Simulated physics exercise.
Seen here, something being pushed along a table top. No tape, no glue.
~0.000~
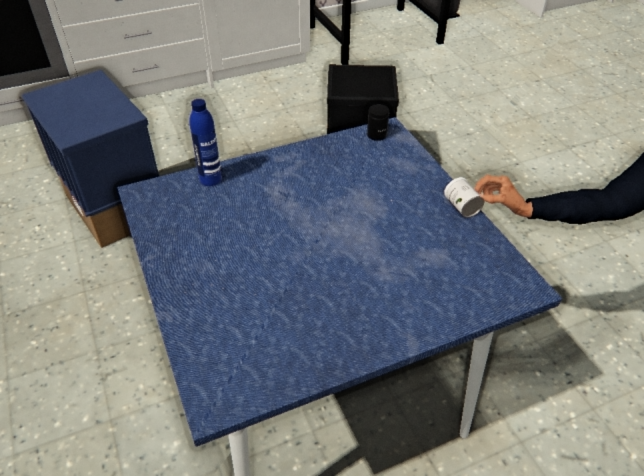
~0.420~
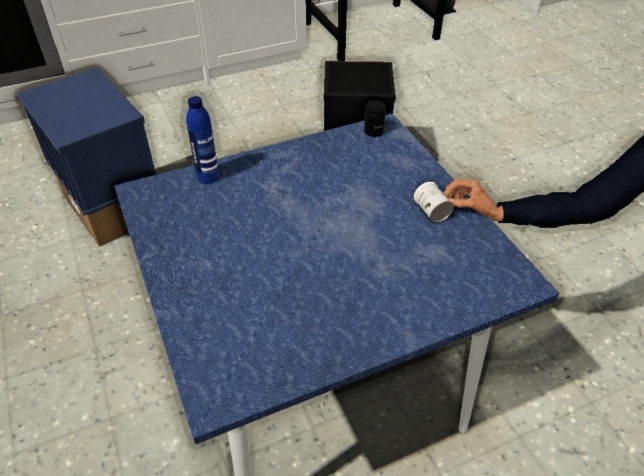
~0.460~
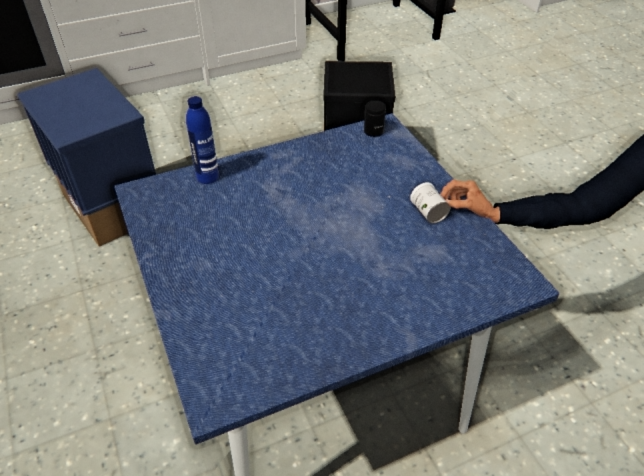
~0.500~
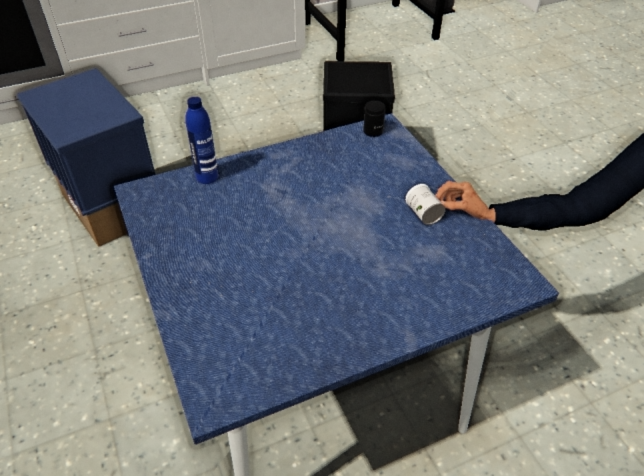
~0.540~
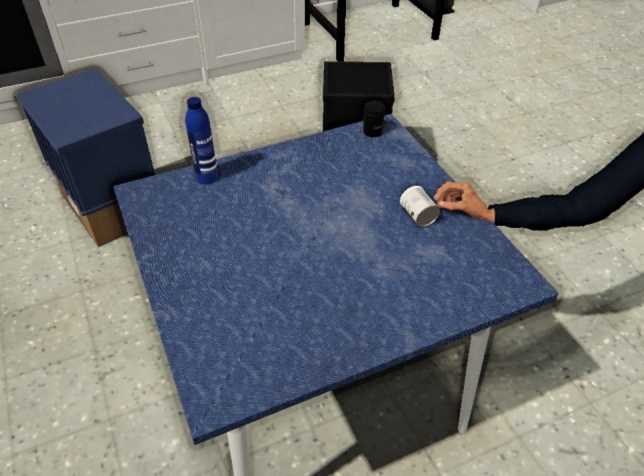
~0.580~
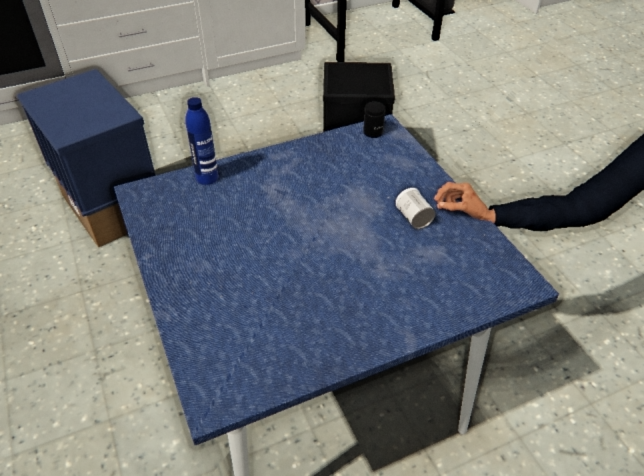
A hand pushed a small white tin a short way left across a blue table top, near a blue bottle and a black container, and then the tin rolled a little, just clear of the fingers.
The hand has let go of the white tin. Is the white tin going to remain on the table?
The white tin remains on top.
After 0.68 s, white tin rolled about its own width near (405, 212).
After 0.78 s, white tin rolled about its own width near (395, 215).
After 0.98 s, white tin rolled well along near (382, 219).
After 1.28 s, white tin rolled well along near (374, 222).
At rest (1.9 s), moved from the start, white tin. Seen from the same camera at the end, white tin near (374, 222).
